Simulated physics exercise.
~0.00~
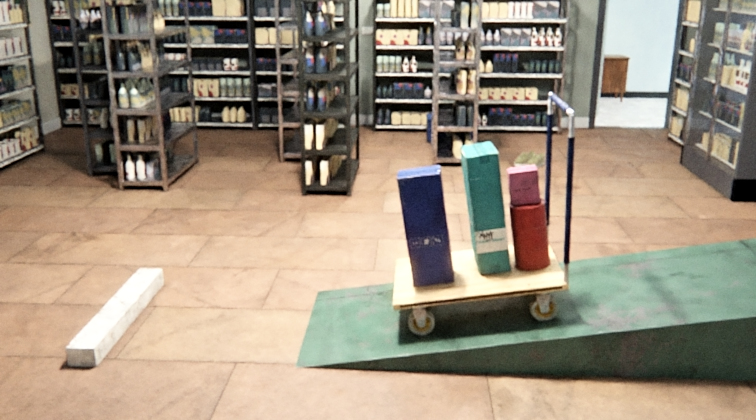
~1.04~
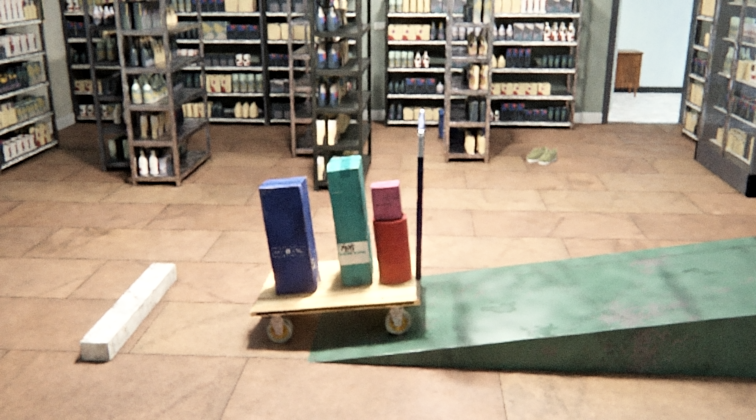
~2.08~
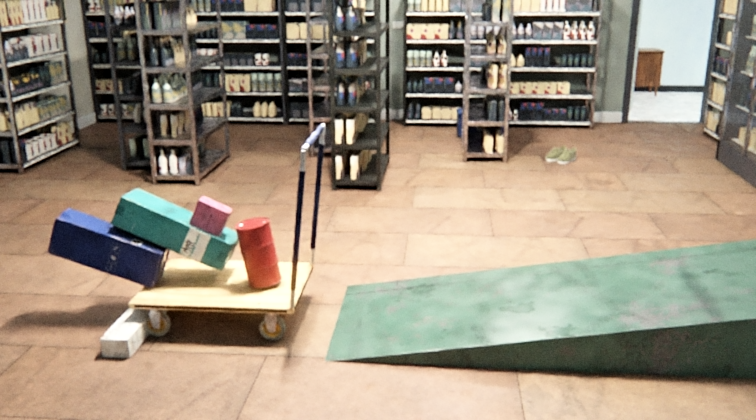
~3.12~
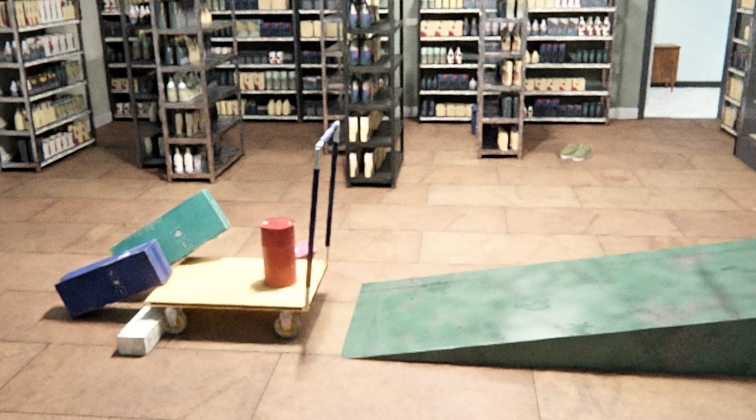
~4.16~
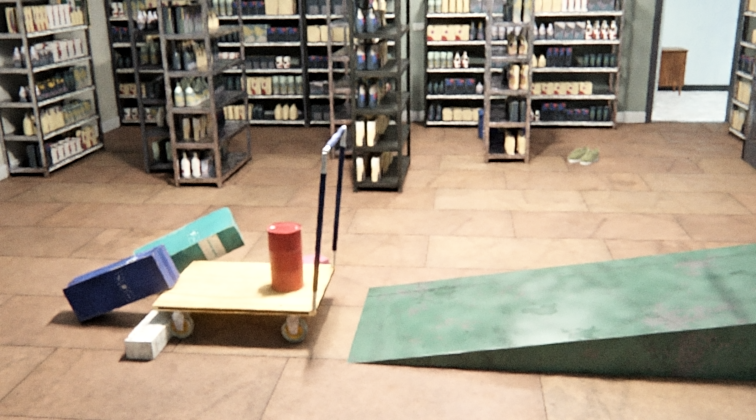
In the video, a trolley carrying a blue box, a turquoise box, and a pink box atop a red canister rolls left down a green ramp and stops at a pale kerb, where the boxes topple off, leaving only the canister standing on the deck.
